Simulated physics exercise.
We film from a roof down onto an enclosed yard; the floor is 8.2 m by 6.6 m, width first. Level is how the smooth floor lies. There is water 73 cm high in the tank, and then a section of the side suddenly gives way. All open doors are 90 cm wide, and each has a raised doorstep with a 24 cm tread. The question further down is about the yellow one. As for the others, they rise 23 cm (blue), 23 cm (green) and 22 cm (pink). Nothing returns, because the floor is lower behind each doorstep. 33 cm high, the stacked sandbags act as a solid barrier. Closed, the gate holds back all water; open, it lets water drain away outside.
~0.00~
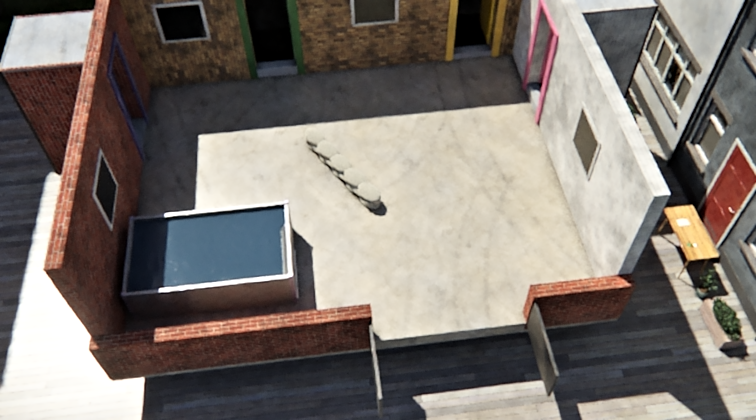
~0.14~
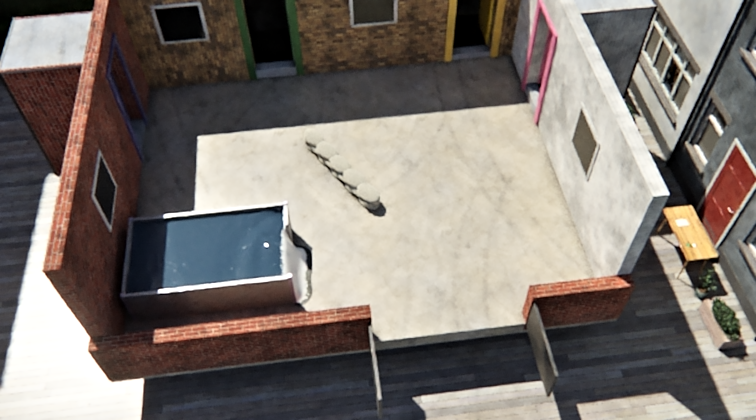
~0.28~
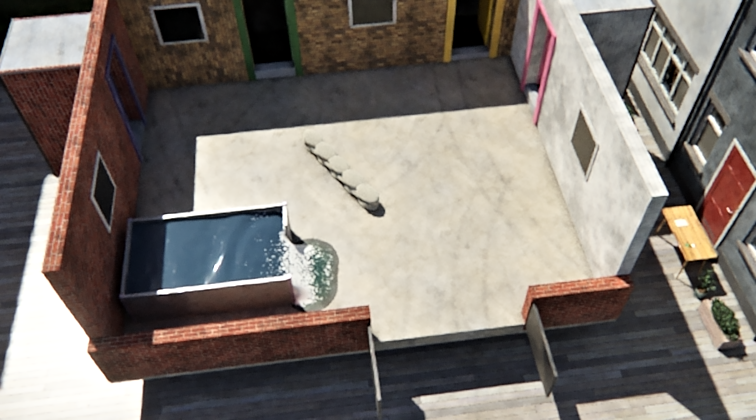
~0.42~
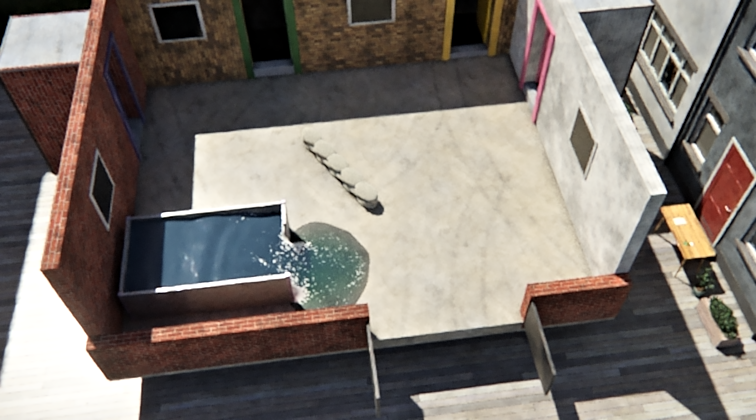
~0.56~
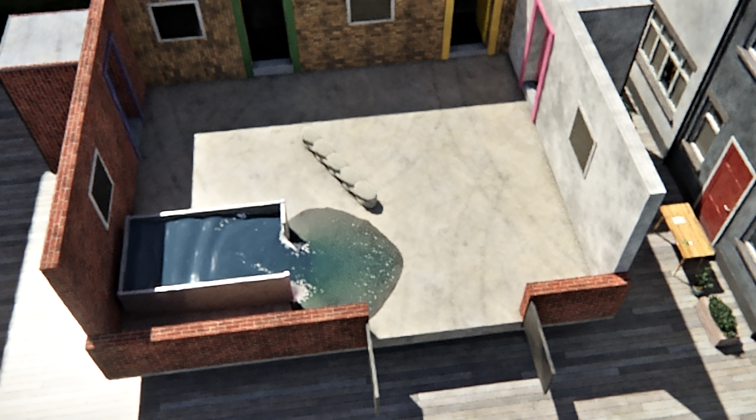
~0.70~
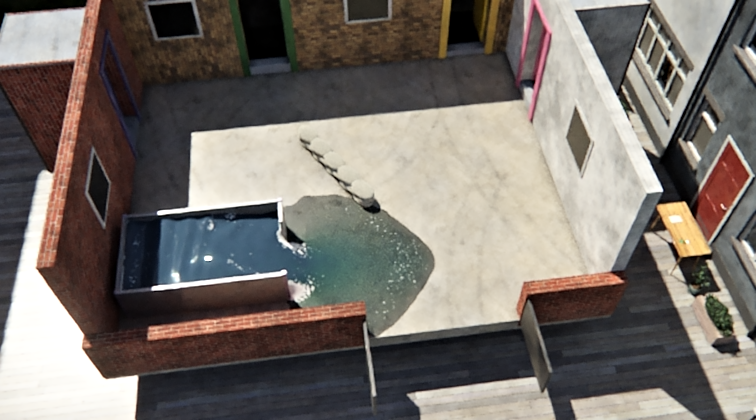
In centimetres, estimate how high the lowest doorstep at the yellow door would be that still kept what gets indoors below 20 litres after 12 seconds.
It comes to roughly 10 cm.
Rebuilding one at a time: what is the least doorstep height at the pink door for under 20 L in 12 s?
At pink, about 5.0 cm.
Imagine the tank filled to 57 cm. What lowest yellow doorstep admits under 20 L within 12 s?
Step height: Approx. 6.5 cm.
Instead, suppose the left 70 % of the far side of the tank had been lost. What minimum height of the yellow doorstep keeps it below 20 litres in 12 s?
Then it needs around 11.0 cm.
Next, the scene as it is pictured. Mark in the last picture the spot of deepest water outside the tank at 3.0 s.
(589, 289).
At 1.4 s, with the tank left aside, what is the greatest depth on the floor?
I'd put it near 38 cm.
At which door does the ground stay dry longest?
That would be the blue door.
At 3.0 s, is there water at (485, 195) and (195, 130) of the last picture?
Note: Point one reached; point two not yet reached.
After 1.4 s water covers 25 % of the floor, deepest (38 cm) near (298, 279); it has not reached the yellow door.
After 3.0 s water covers 40 % of the floor, deepest (34 cm) near (589, 289); it has not reached the yellow door.
After 12.0 s water covers 85 % of the floor, deepest (8 cm) near (515, 86); 7 cm at the yellow door, 0 litres in over its 15 cm doorstep.
At the yellow door as built, the water arrived by 4.3 s and peaked near 14 cm at 6.0 s.
Run again over the same 12 s with other heights there, 38 litres in over 8.5 cm, 7 litres over 11.5 cm. The limit of 20 litres is kept from about 10 cm up.
